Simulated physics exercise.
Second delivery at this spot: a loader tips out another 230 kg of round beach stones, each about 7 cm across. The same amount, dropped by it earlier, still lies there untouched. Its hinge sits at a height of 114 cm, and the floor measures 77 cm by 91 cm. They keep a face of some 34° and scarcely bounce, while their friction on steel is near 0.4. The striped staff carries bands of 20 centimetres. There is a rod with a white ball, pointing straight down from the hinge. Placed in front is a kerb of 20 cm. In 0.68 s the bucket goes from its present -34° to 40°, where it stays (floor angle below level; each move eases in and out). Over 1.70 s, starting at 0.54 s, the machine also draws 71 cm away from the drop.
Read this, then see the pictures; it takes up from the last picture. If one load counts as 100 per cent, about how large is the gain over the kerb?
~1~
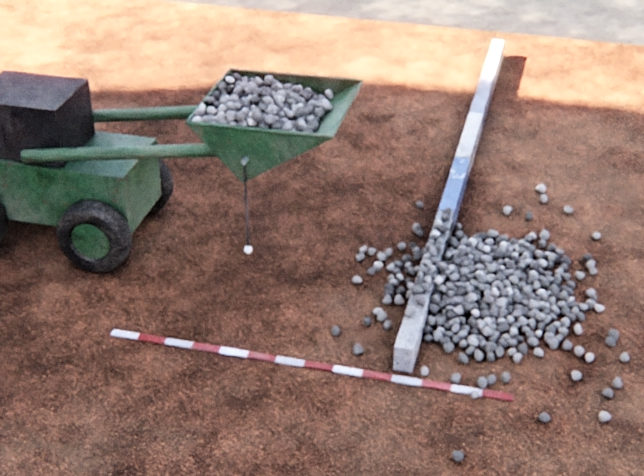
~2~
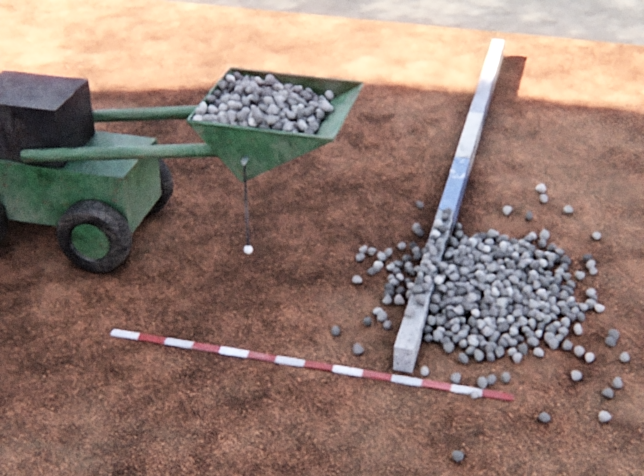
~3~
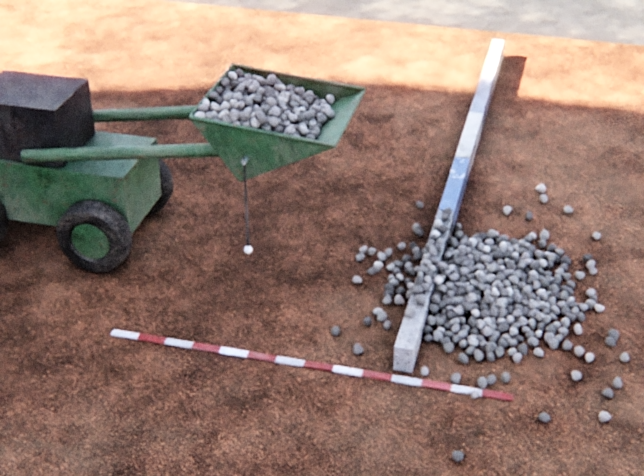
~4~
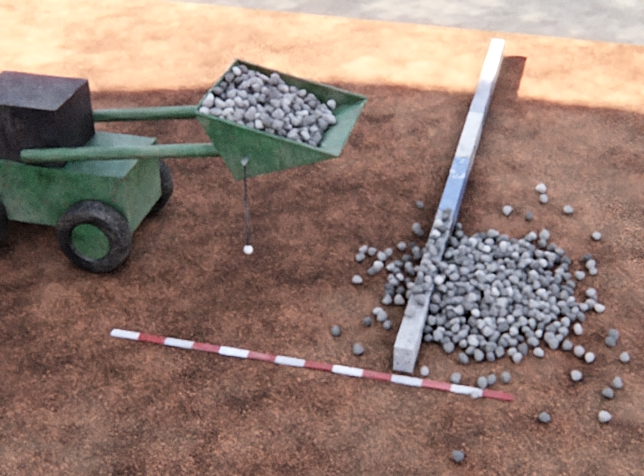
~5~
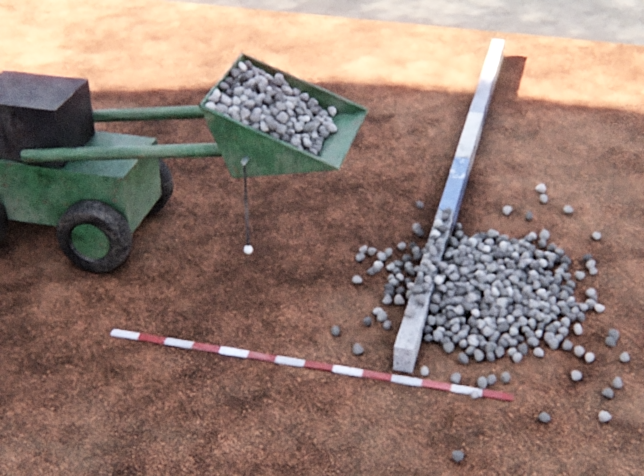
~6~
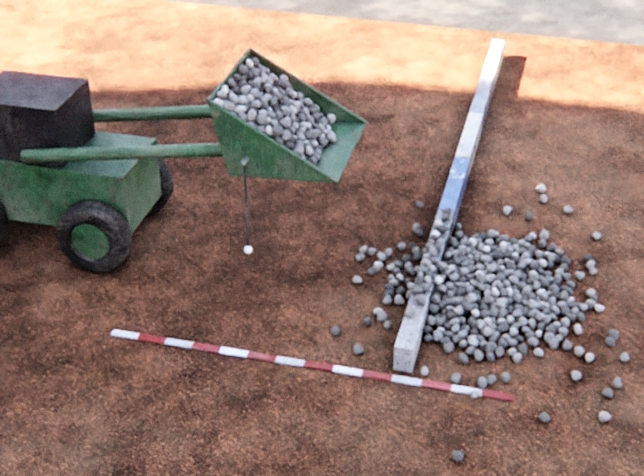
Around 0 per cent.
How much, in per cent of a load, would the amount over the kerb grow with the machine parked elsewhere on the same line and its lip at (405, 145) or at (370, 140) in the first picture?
About 25 per cent from the first spot and 0 per cent from the second.
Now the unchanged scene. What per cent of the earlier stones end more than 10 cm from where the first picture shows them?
5 %.
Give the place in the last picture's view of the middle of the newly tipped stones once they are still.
(367, 267).
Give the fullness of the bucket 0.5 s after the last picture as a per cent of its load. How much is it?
That works out to about 70 %.
Then, 0.2 s after the last picture the floor is at 28°; in per cent of one load, 100 in the bucket, 12 on this side of the kerb, 88 over the kerb; the foremost stones are at (628, 343).
Then, 0.5 s after the last picture the floor is at 40°; in per cent of one load, 68 in the bucket, 44 on this side of the kerb, 88 over the kerb; the foremost stones are at (628, 343).
Then, 2.4 s after the last picture the floor is at 40°; in per cent of one load, 0 in the bucket, 112 on this side of the kerb, 88 over the kerb; the foremost stones are at (628, 343).
Then, 4.8 s after the last picture the floor is at 40°; in per cent of one load, 0 in the bucket, 112 on this side of the kerb, 88 over the kerb; the foremost stones are at (628, 343). Net gain over the kerb, 0.
